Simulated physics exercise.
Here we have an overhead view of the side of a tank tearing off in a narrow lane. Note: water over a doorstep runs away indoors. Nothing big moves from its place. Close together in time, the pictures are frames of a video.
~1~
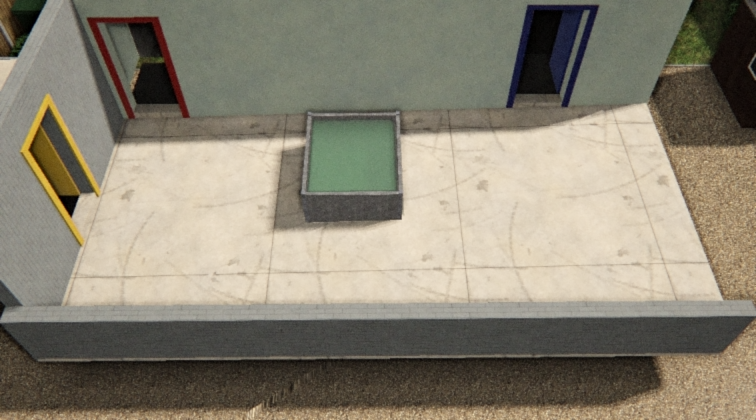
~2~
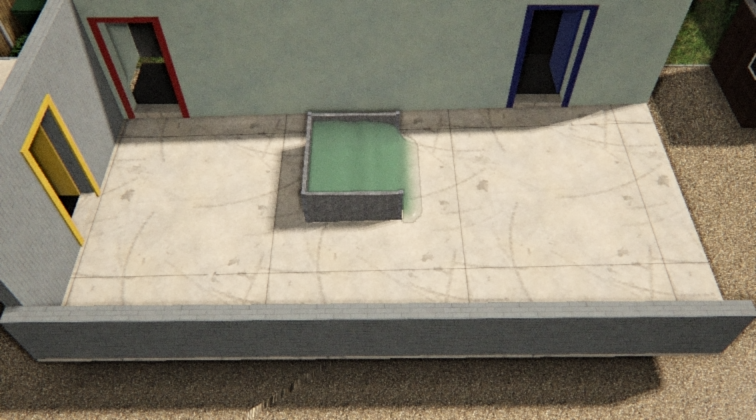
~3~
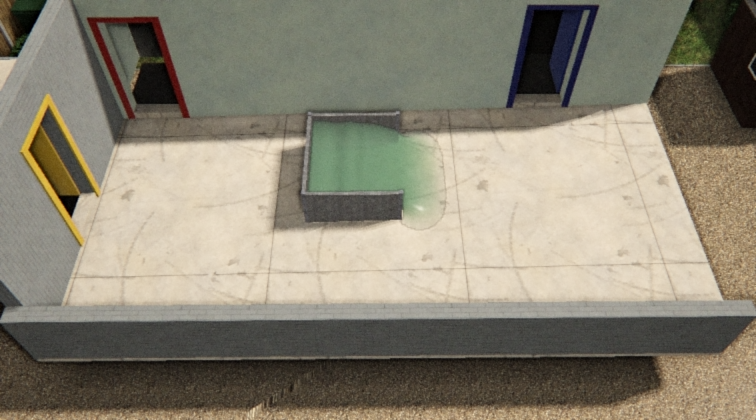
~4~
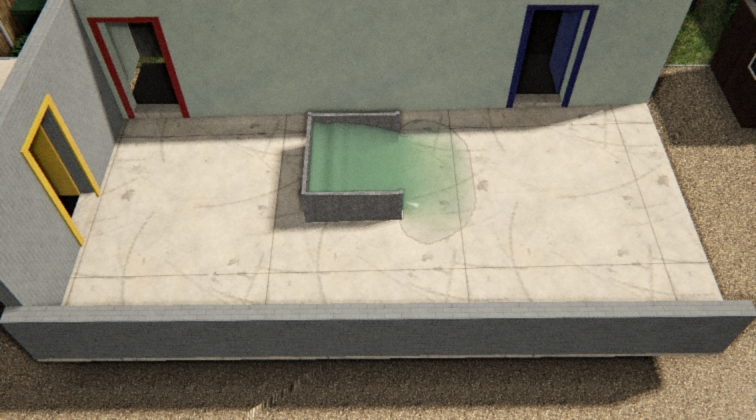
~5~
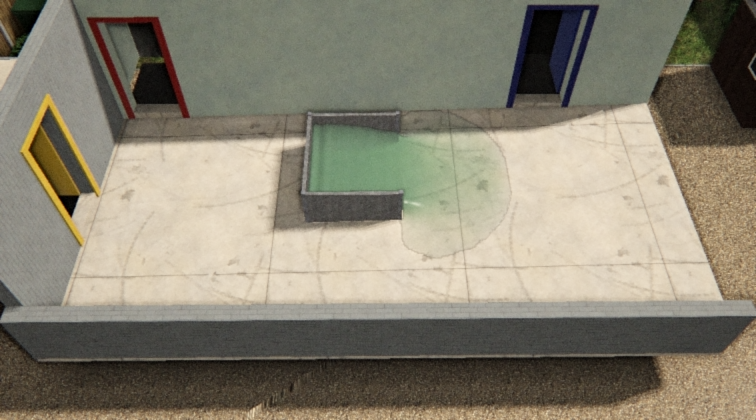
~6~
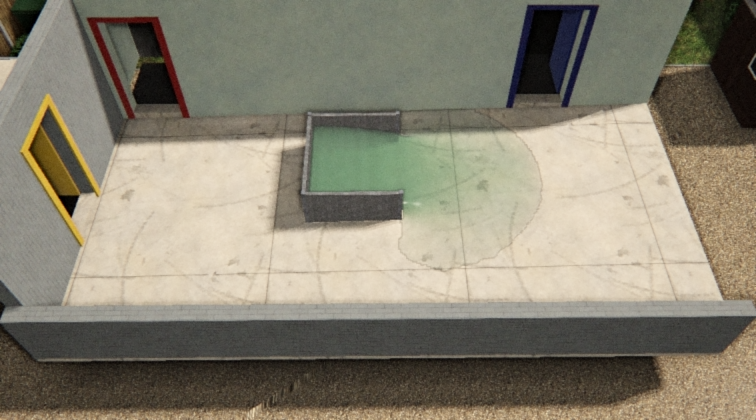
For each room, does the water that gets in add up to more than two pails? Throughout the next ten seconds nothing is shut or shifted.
Red door: No, two pails at most; yellow door: No, two pails at most; blue door: No, two pails at most.
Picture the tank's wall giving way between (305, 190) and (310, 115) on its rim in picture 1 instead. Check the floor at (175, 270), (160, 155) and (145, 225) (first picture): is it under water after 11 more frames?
Soaked, soaked, soaked.
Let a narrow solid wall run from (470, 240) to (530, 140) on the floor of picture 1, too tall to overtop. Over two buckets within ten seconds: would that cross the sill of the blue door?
The blue door exceeds the limit.
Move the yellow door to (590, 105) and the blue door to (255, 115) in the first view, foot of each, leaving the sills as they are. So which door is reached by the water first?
That would be the yellow door.
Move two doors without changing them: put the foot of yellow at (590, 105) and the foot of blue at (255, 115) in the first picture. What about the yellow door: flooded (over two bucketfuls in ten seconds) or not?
For the yellow door, it remains below.
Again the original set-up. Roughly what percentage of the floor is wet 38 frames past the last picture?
55 %.
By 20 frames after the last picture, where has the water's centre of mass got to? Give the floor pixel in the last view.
It is near (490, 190).
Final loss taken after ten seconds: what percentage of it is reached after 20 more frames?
I make it 60 per cent.
A moment on, water covers 30 % of the floor; the red door not reached, the yellow door not reached, the blue door wet at the sill, nothing in.
Next, water covers 45 % of the floor; the red door not reached, the yellow door not reached, the blue door wet at the sill, nothing in.
Then, water covers 45 % of the floor; the red door not reached, the yellow door not reached, the blue door wet at the sill, nothing in.
Later, water covers 55 % of the floor; the red door not reached, the yellow door not reached, the blue door wet at the sill, nothing in.
In the end, water covers 50 % of the floor; the red door wet at the sill, nothing in, the yellow door not reached, the blue door wet at the sill, nothing in.
